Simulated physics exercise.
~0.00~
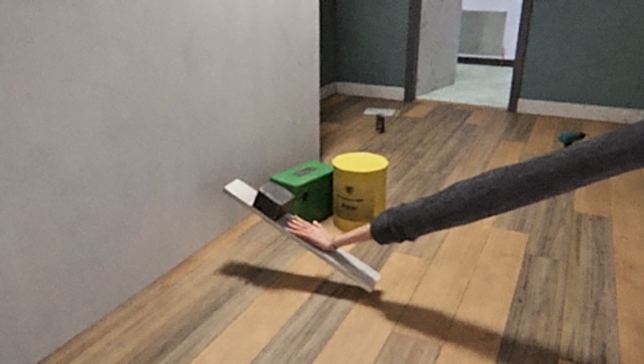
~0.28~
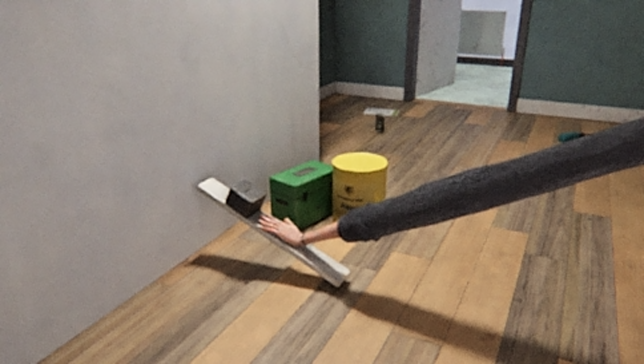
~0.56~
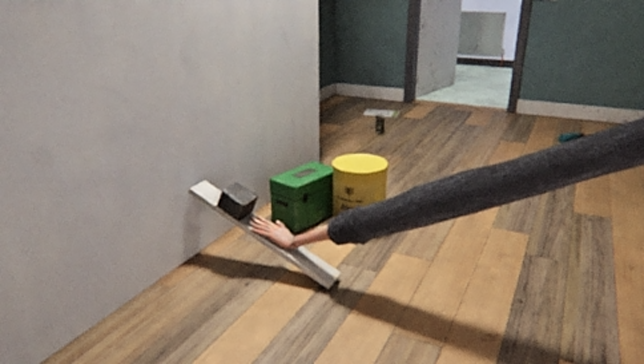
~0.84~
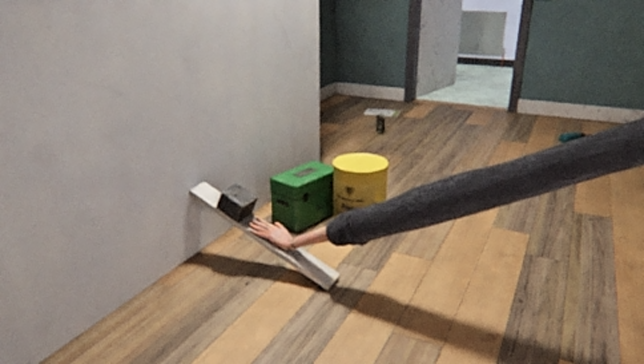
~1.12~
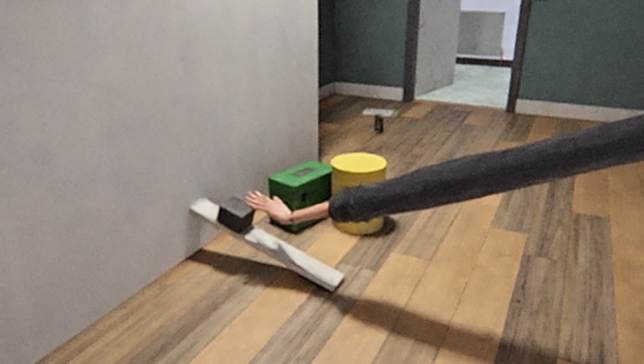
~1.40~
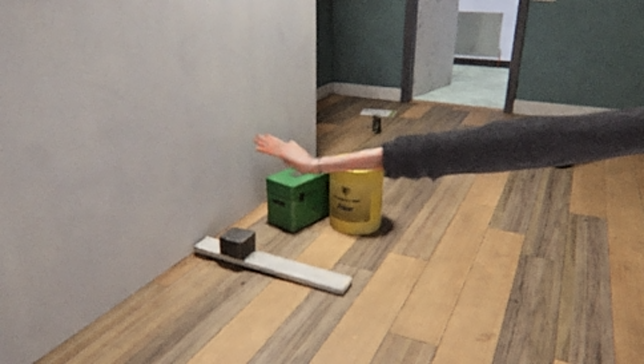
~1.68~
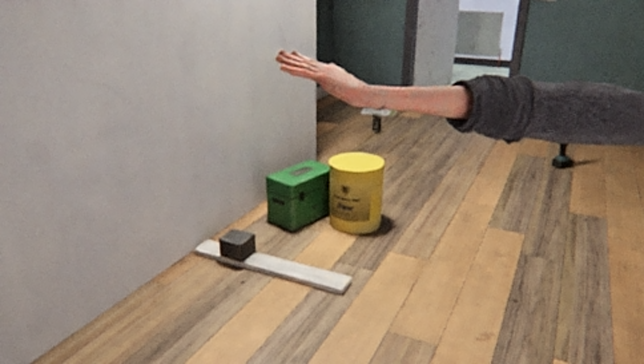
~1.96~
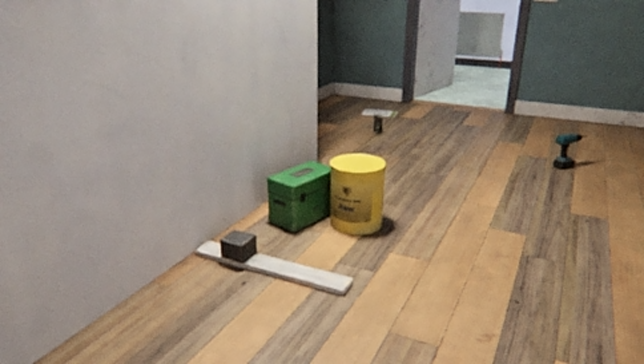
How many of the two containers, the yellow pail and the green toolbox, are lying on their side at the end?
None of them are. The yellow pail and the green toolbox both still stand upright after the plank has slid down to the floor.
White plank carrying a dark block being leaned against a wall by hand, then slipping down flat onto the wooden floor.
